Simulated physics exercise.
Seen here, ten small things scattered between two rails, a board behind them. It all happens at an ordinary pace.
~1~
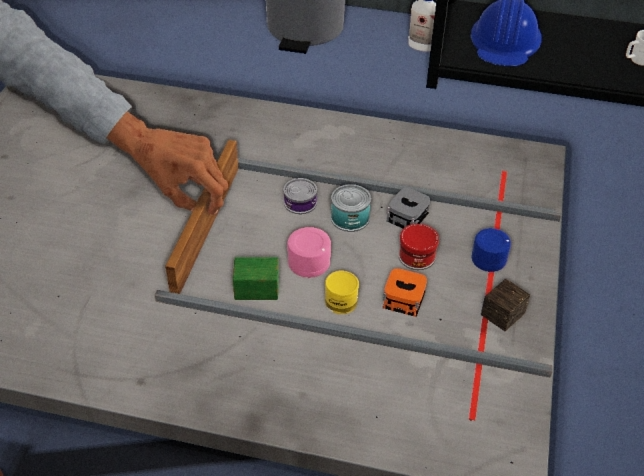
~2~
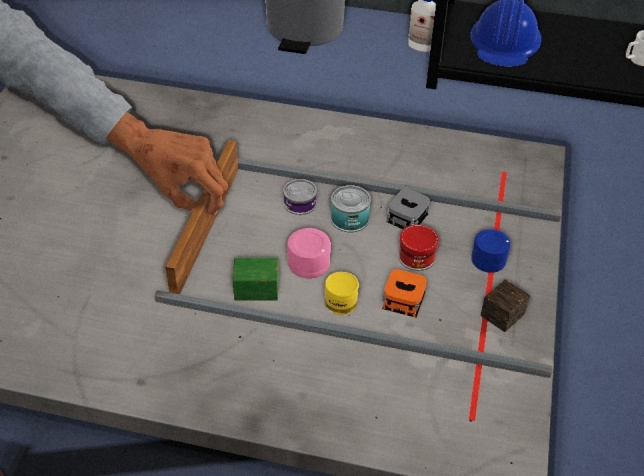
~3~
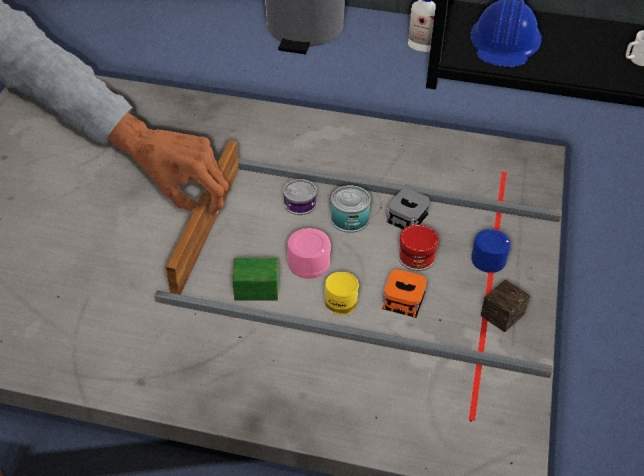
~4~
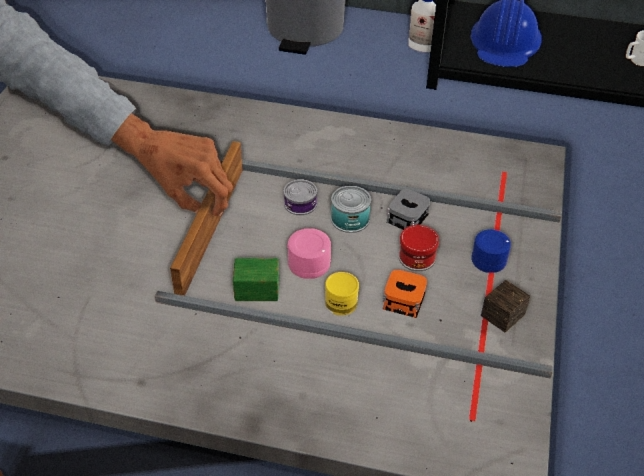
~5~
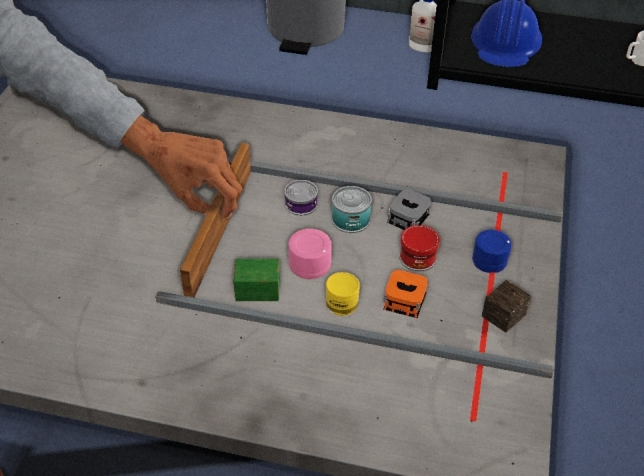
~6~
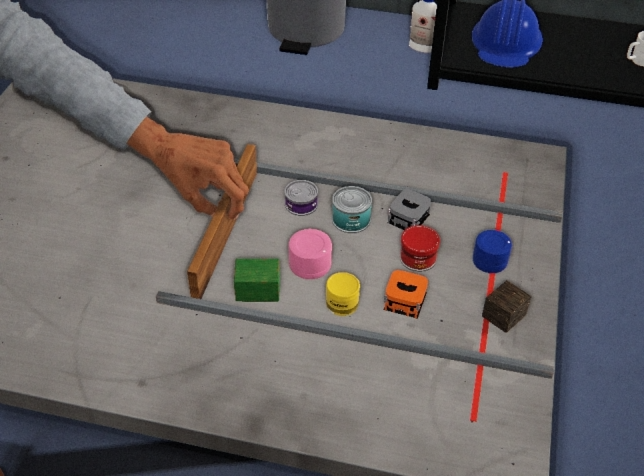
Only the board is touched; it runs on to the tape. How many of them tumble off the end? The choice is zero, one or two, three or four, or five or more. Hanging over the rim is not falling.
The number that fall off is one or two.
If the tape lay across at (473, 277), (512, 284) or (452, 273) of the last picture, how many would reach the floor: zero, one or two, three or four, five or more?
Taking them in turn, one or two; five or more; zero.
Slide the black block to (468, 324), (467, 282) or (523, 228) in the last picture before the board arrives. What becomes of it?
In that order, it comes down; remains up; is lost.
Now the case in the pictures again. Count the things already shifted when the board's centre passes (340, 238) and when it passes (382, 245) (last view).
At the one place 7, at the other 8.
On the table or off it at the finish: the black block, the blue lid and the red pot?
The black block goes over, the blue lid is kept, the red pot survives.
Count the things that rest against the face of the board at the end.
4 of them.
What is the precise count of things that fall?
Fallen: 1.
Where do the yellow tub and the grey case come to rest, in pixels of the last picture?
The yellow tub at (549, 345), the grey case at (550, 229).
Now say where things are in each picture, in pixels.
In the first frame, black block (505, 305); blue lid (491, 250); red pot (418, 247); board (205, 213); tape (491, 279).
In the second frame, blue lid (491, 251); purple tin (300, 197).
In the third frame, red pot (418, 248); board (206, 214).
In the fourth frame, black block (505, 306); orange case (405, 294).
In the fifth frame, blue lid (492, 251); turquoise pot (351, 210).
In the sixth frame, black block (506, 306); blue lid (492, 252); red pot (419, 248); board (225, 218); tape (492, 280).
Early on, none off yet; black block at rest near (506, 306); blue lid at rest near (492, 252); red pot at rest near (419, 248).
A while later, none off yet; black block at rest near (506, 306); blue lid at rest near (492, 252); red pot travelled a little near (431, 254).
Further along, none off yet; black block travelled about its own width near (540, 318); blue lid travelled about its own width near (514, 247); red pot travelled well along near (495, 267).
Finally, the number that fall off is one or two; lost, black block.
